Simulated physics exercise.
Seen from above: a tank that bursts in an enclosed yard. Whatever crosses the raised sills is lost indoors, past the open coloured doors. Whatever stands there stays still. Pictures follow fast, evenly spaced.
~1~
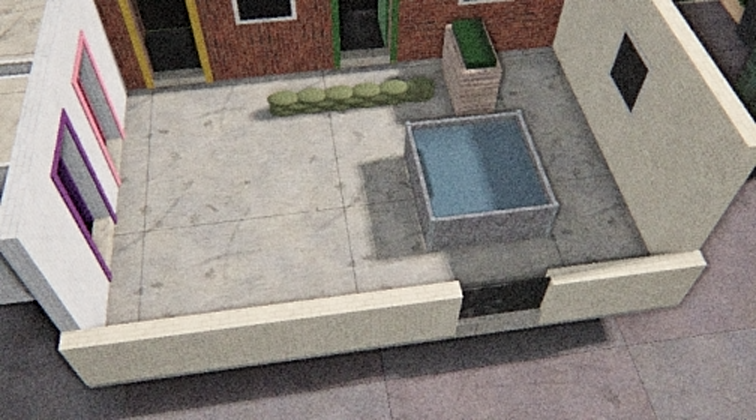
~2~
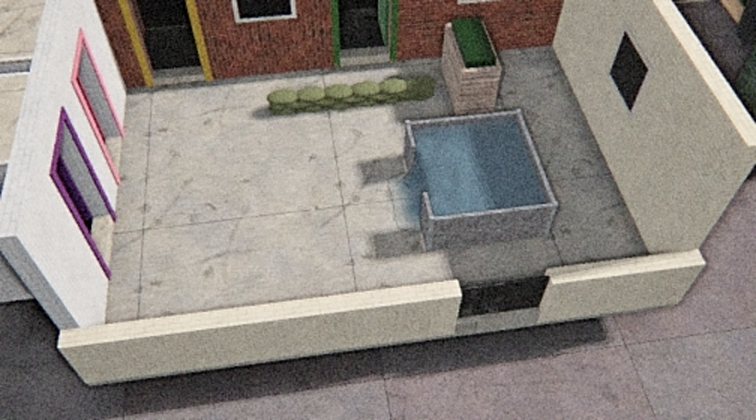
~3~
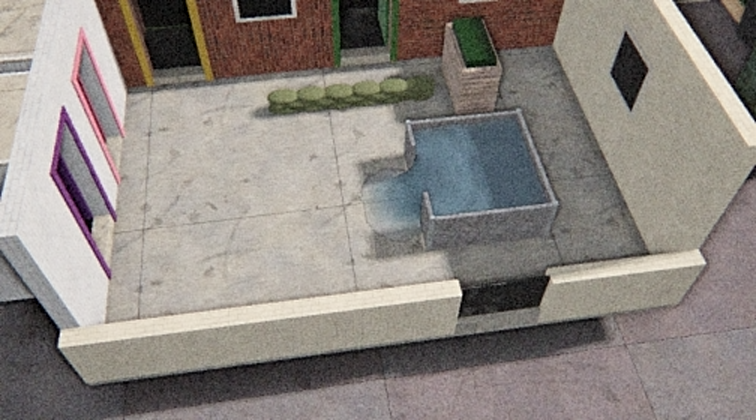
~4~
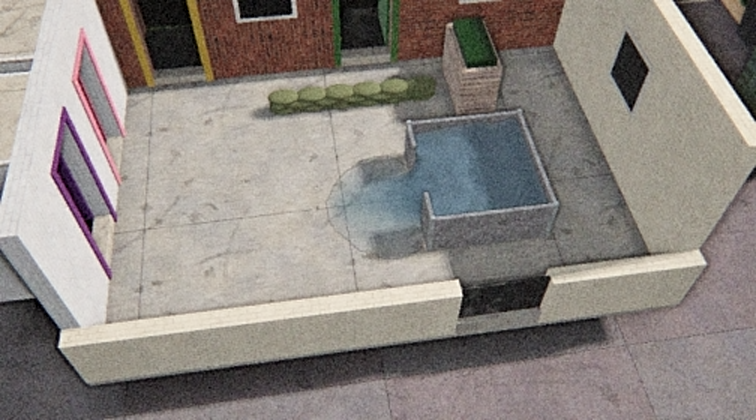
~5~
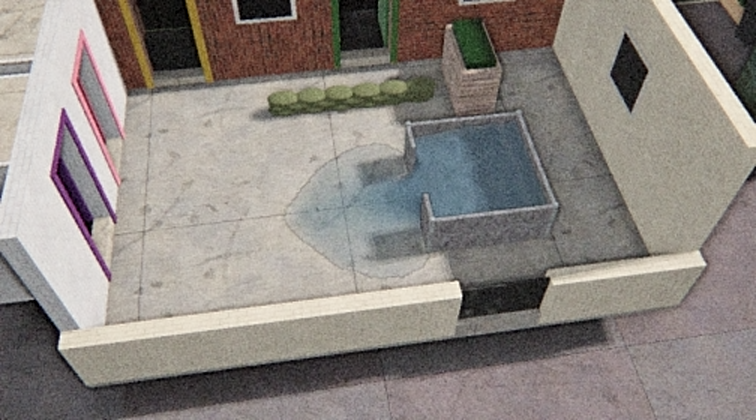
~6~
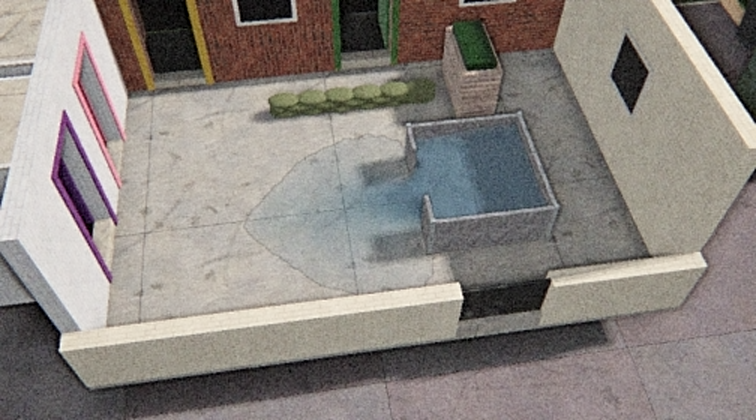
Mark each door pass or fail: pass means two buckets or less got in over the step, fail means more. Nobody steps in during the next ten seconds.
Pink door - fail, purple door - pass, yellow door - pass, green door - pass.
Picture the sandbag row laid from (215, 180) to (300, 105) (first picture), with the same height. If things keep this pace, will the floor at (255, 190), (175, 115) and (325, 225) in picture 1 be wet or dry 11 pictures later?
The three points come out soaked, untouched and soaked.
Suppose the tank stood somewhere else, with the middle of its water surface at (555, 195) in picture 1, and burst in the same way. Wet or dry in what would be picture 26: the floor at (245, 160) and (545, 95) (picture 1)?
In that order: Submerged and untouched.
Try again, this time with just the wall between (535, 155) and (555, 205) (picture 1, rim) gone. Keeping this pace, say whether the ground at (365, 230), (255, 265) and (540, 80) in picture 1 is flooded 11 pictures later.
Taking the points in order: Unwetted, unwetted and swamped.
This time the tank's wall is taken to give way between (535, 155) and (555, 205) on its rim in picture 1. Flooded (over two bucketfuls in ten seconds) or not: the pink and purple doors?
Lab note: Pink door below the mark, purple door below the mark.
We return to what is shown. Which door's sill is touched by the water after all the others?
That would be the one in green.
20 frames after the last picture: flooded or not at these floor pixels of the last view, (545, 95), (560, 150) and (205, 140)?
Result, as listed: Not wetted / not wetted / wetted.
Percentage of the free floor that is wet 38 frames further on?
Roughly 55 percent, I'd say.
A moment on, water covers 40 % of the floor; the pink door not reached, the purple door wet at the sill, nothing in, the yellow door not reached, the green door not reached.
Next, water covers 50 % of the floor; the pink door under two buckets in, the purple door wet at the sill, nothing in, the yellow door not reached, the green door not reached.
Then, water covers 55 % of the floor; the pink door over two buckets in, the purple door wet at the sill, nothing in, the yellow door wet at the sill, nothing in, the green door not reached.
Later, water covers 55 % of the floor; the pink door over two buckets in, the purple door wet at the sill, nothing in, the yellow door wet at the sill, nothing in, the green door not reached.
In the end, water covers 75 % of the floor; the pink door far over two buckets in, the purple door wet at the sill, nothing in, the yellow door wet at the sill, nothing in, the green door wet at the sill, nothing in.
